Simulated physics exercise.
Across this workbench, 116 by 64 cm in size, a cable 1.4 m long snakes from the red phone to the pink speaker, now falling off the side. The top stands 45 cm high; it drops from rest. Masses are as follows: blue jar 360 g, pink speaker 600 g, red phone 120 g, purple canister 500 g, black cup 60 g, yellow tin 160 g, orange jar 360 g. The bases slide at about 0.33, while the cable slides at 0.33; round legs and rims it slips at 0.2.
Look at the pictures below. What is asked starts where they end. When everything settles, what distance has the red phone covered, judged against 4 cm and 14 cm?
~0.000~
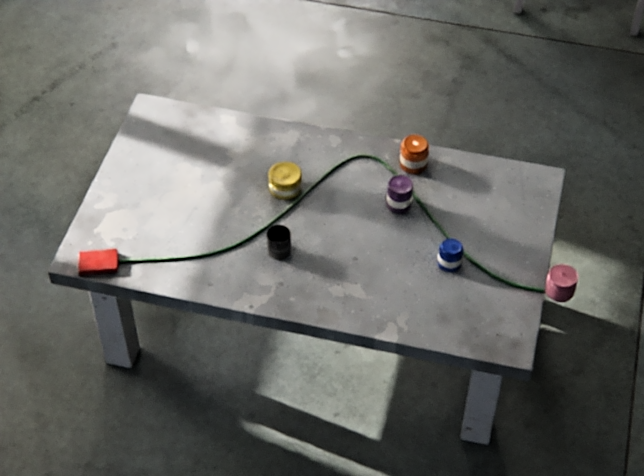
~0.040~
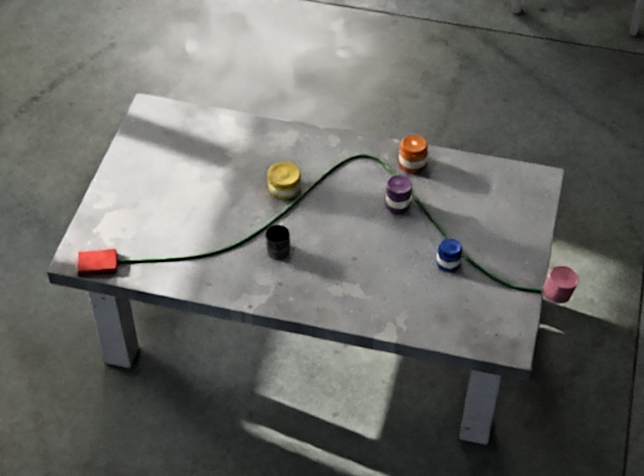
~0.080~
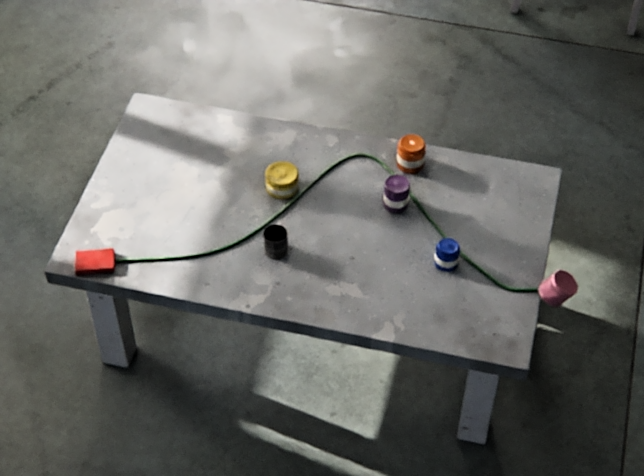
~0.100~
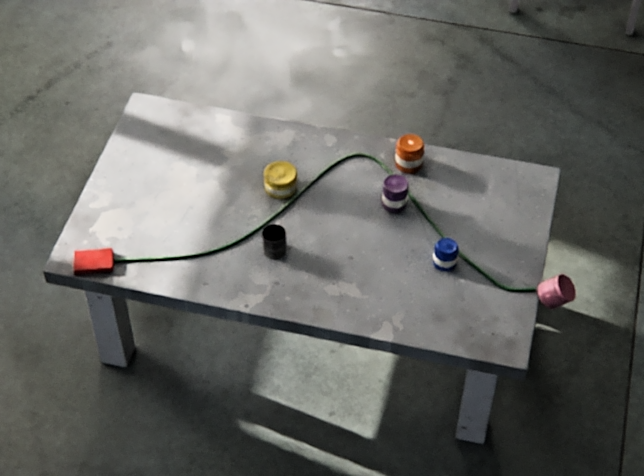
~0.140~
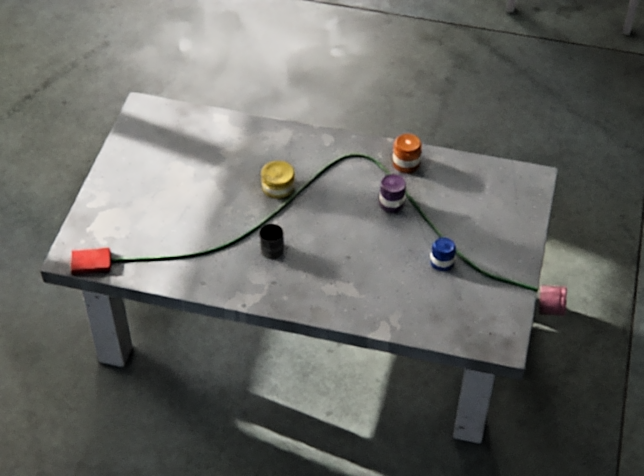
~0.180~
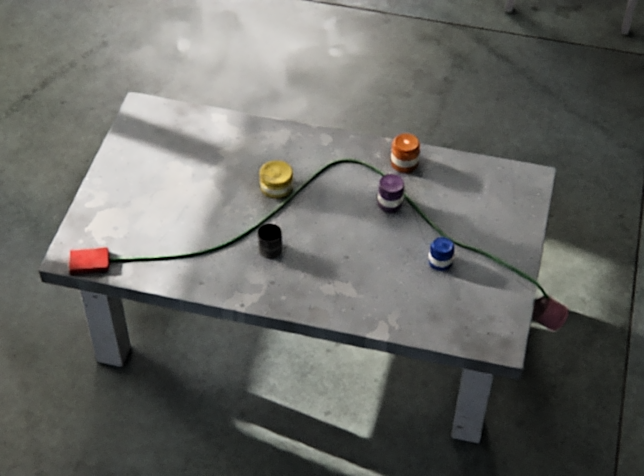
It covers a big distance.
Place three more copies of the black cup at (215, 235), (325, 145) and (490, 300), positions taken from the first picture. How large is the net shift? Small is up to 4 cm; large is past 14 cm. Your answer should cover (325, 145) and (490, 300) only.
Result, in order: Minor / minor.
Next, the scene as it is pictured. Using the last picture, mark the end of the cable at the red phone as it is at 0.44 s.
(232, 231), roughly.
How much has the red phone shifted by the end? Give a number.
Red phone: 80 cm.
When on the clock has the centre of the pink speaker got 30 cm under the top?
Roughly 0.32 s.
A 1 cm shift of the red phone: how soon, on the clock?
For the red phone, around 0.30 seconds.
By 0.4 s, the cable's tail end at (232, 231); red phone 30 cm off its start, purple canister 4 cm off its start, pink speaker over the edge.
By 0.7 s, the cable's tail end at (390, 198); red phone 71 cm off its start, purple canister 4 cm off its start, pink speaker over the edge.
By 0.9 s, the cable's tail end at (428, 200); red phone 83 cm off its start at (418, 184), purple canister 4 cm off its start at (394, 196), pink speaker over the edge.
By 1.2 s, the cable's tail end at (429, 200); red phone 83 cm off its start, purple canister 4 cm off its start, pink speaker over the edge.
By 2.4 s, the cable's tail end at (429, 200); red phone 83 cm off its start at (418, 184), purple canister 4 cm off its start at (394, 196), pink speaker over the edge.
